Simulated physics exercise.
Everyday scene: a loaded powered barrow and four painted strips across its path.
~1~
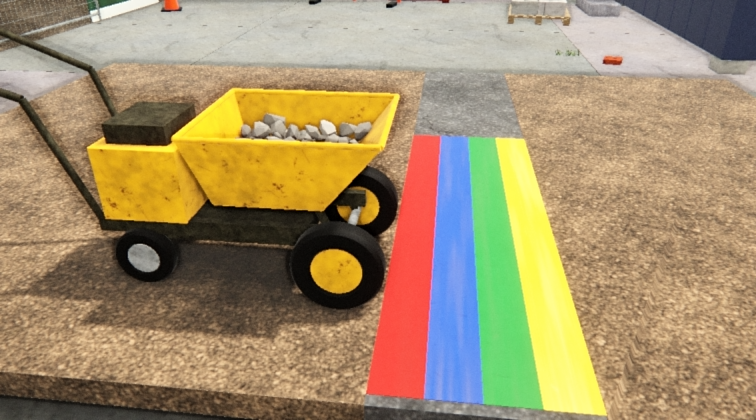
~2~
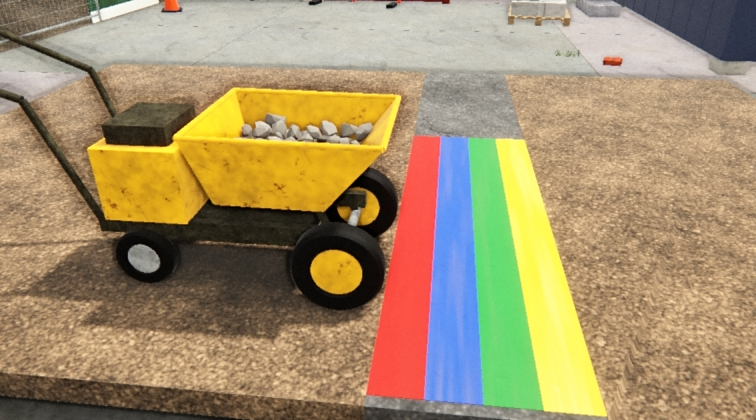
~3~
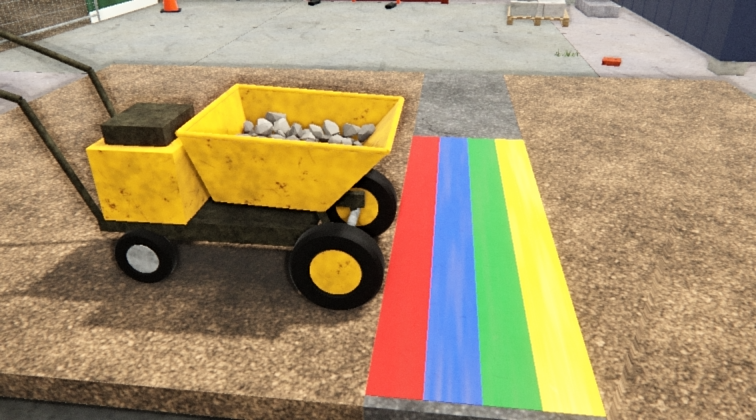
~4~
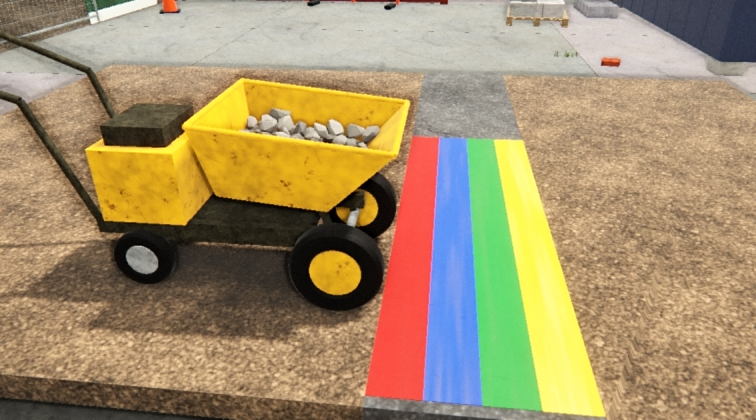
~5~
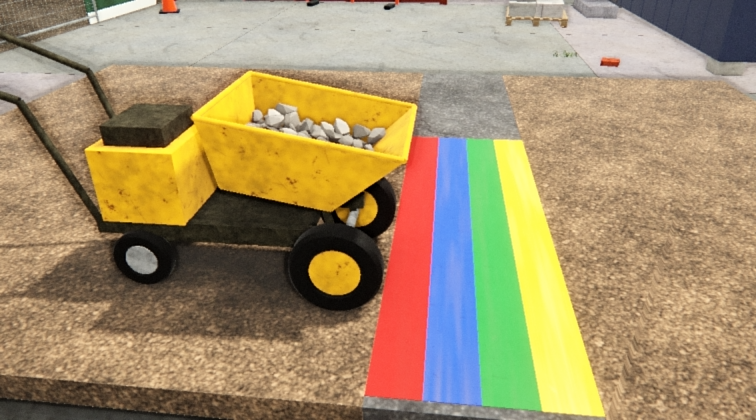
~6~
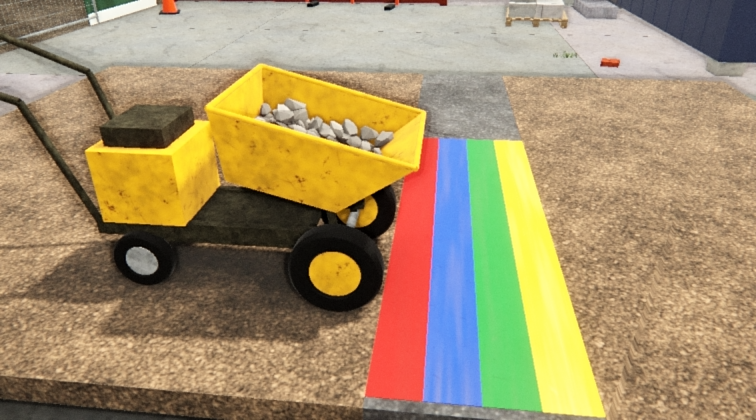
A yellow skip loaded with broken stones gradually tilts right toward four painted strips.
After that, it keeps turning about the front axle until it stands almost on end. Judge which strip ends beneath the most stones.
Beneath the most stones: The green strip.
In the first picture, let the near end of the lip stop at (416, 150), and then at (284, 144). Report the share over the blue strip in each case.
In turn 0 and 30 in a hundred.
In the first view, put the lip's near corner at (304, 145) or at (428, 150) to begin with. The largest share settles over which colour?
The strip in blue, then the yellow strip.
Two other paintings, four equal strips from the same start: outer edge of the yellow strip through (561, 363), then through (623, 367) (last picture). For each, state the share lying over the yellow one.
Close to 30 percent, and close to 20 percent.
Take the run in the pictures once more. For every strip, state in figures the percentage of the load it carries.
Red strip around 0, blue strip around 5, green strip around 40, yellow strip around 30.
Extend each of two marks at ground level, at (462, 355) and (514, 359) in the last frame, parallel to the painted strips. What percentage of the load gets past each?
Around 80 per cent for the first, and 50 per cent for the second.
Shortly afterwards, skip tipped steeply; the whole lot in the skip.
Next, skip tipped right over; the bulk in the skip; a little over the green strip.
Some moments later, skip tipped right over; near a quarter in the skip; only a few over the blue strip; near a third over the green strip; near a third over the yellow strip; a little off the paint.
In the end, skip tipped right over; near a quarter in the skip; none at all over the red strip; only a few over the blue strip; near a third over the green strip; near a third over the yellow strip; a little off the paint.
